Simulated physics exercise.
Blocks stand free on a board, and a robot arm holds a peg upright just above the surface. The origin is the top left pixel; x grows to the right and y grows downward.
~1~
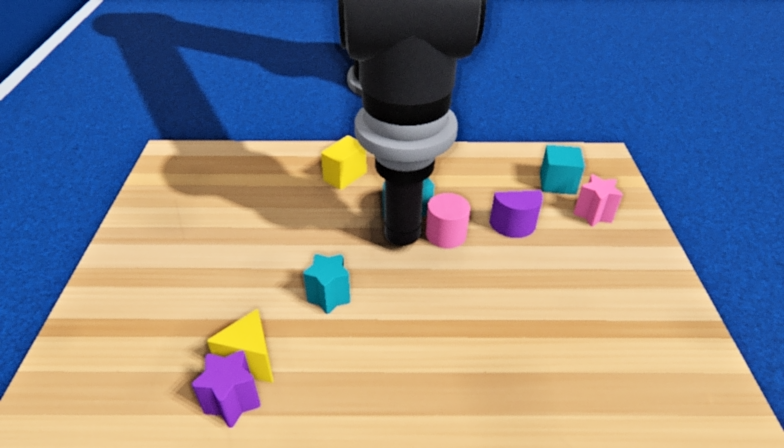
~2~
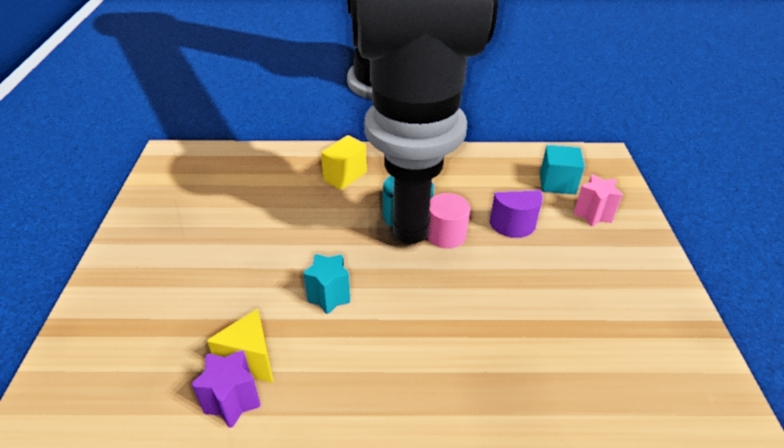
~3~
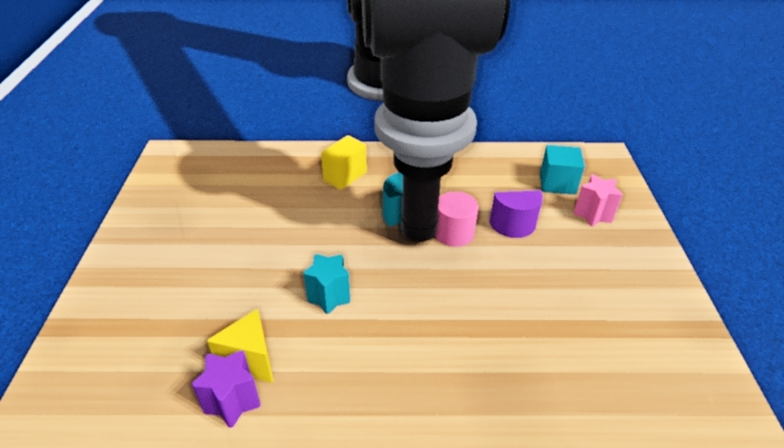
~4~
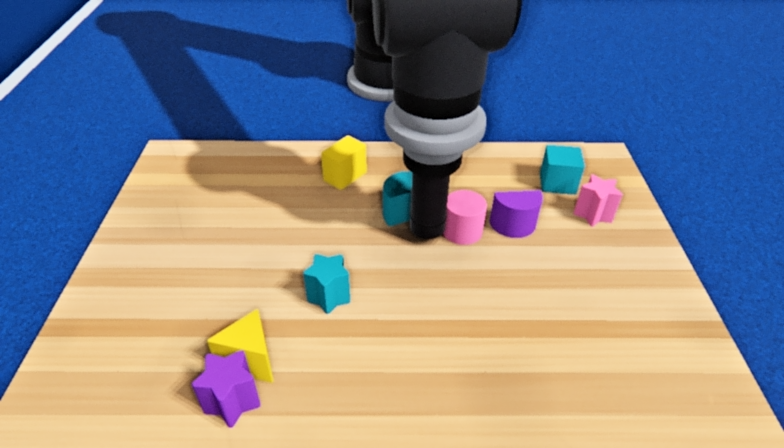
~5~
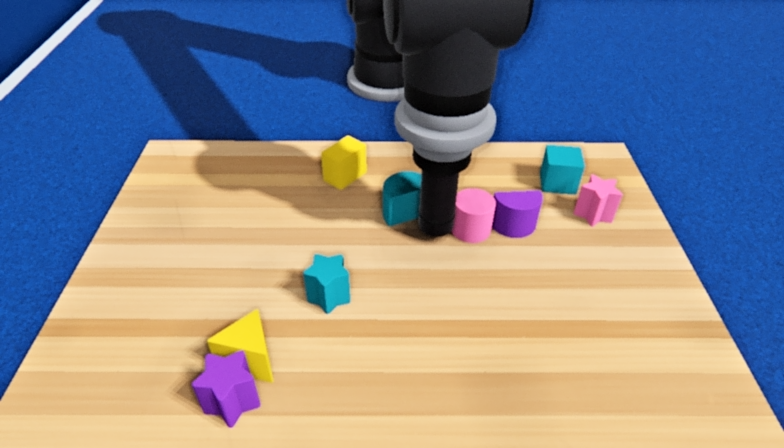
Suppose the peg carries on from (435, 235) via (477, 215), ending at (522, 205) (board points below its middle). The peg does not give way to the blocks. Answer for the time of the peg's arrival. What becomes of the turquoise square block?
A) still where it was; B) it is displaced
A - still where it was.
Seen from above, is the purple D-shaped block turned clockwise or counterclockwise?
From above, it looks like the purple D-shaped block goes clockwise.
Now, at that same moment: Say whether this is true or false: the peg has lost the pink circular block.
My answer: False.
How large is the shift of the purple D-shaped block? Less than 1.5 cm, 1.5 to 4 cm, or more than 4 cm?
It falls in the over 4 cm band.
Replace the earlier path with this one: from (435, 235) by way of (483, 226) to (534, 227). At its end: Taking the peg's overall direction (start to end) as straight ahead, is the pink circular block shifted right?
No, that is not what happens.
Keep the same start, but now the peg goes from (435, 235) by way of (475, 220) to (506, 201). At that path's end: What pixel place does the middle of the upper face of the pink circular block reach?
About (547, 173).
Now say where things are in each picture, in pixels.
Tip of the peg at (403, 235), middles of tops, pink circular block at (449, 206), purple D-shaped block at (520, 199), turquoise square block at (565, 155), pink star block at (603, 186), in the first frame.
Peg at (411, 233), nothing pushed, in the second frame.
Peg at (419, 231), pink circular block at (457, 204), in the third frame.
Peg at (427, 229), pink circular block at (466, 202), in the fourth frame.
Peg at (436, 226), pink circular block at (475, 201), purple D-shaped block at (520, 199), turquoise square block at (565, 155), pink star block at (603, 186), in the fifth frame.
The first path, step by step. One third of the way, peg at (465, 213); pink circular block at (504, 190); purple D-shaped block at (548, 198), turned 25° clockwise.
Two thirds of the way, peg at (493, 201); pink circular block at (533, 180); purple D-shaped block at (568, 197), turned 75° clockwise.
At the end, peg at (524, 196); pink circular block at (564, 176); purple D-shaped block at (581, 201), turned 105° clockwise; turquoise square block unmoved; pink star block at (611, 188), turned 20° anticlockwise.
